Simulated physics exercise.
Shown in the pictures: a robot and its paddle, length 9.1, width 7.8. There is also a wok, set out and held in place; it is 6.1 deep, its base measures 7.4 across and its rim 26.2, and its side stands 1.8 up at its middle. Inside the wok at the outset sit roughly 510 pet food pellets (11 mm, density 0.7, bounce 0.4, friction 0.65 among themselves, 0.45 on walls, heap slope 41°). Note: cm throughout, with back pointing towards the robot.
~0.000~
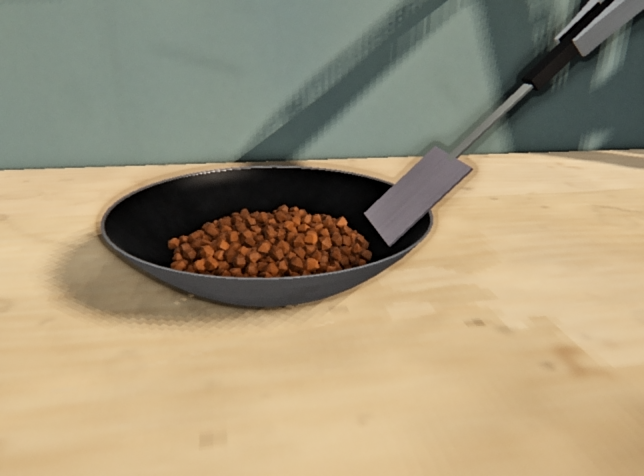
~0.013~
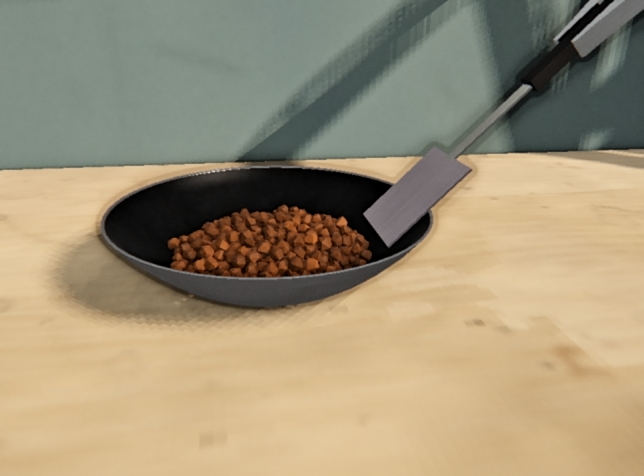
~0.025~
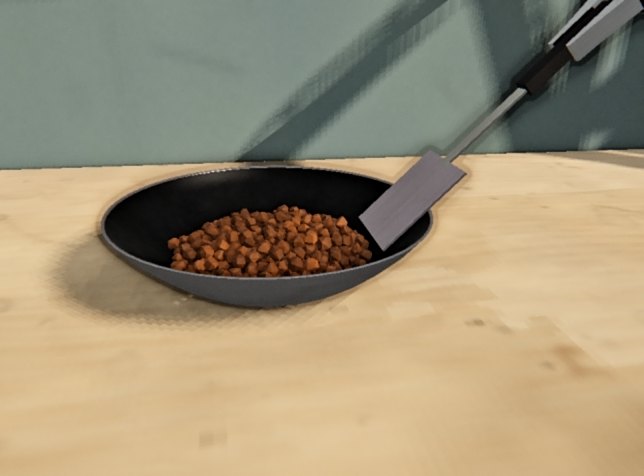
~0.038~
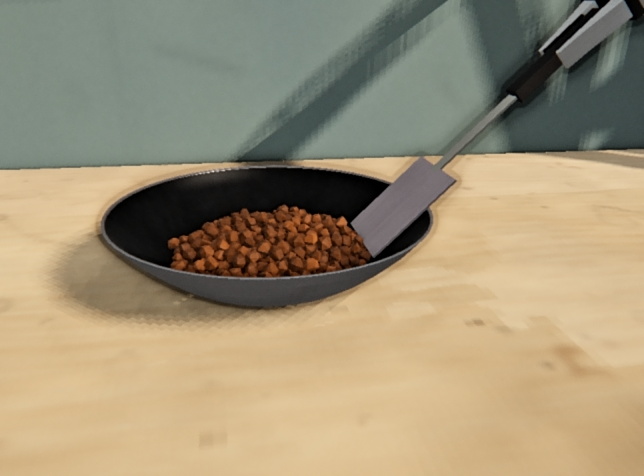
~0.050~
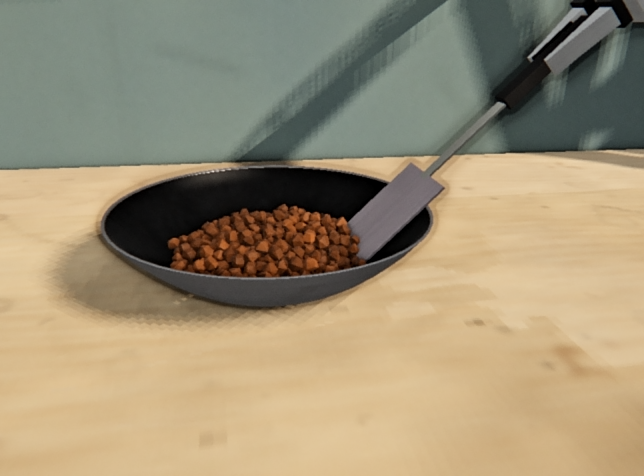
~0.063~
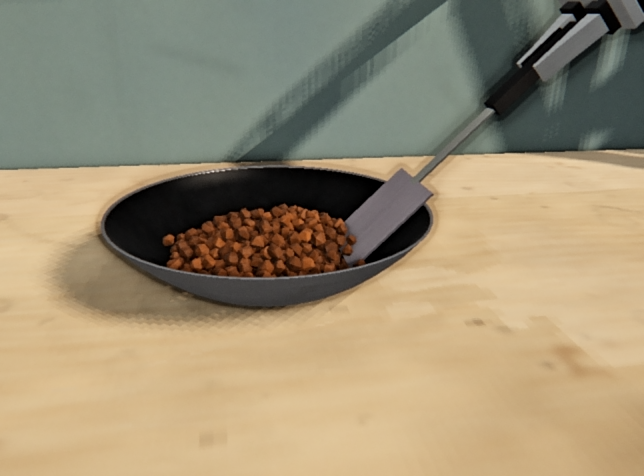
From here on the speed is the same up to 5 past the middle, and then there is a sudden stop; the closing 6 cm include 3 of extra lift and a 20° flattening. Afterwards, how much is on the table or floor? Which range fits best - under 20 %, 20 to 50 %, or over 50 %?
The range that fits: Under 20 %.
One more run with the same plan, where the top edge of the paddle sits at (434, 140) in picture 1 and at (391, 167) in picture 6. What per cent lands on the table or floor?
My guess would be close to 10 per cent.
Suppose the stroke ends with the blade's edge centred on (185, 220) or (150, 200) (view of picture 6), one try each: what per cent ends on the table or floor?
Try 1: Approx. 20 %; try 2: Approx. 45 %.
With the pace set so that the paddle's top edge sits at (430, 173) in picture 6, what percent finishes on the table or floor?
0 %.
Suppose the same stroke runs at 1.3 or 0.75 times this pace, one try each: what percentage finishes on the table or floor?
Some 10 and 0 per cent.
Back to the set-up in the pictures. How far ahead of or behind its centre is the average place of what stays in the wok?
It sits some 5.0 centimetres ahead of centre.
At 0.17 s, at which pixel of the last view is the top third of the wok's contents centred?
I'd put it somewhere near (194, 225).
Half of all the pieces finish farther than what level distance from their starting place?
Distance: Around 5 cm.
After 0.12 s, sloping 44°, highest piece 6 above the table; 509 in the wok.
After 0.17 s, sloping 35°, highest piece 7 above the table; 508 in the wok, 1 on the blade or in flight.
After 0.39 s, sloping 24°, highest piece 9 above the table; 497 in the wok, 12 on the table or floor.
After 1.44 s, sloping 24°, highest piece 8 above the table; 495 in the wok, 14 on the table or floor.
At rest, 495 in the wok, 14 on the table or floor. That is 3 % on the table or floor.
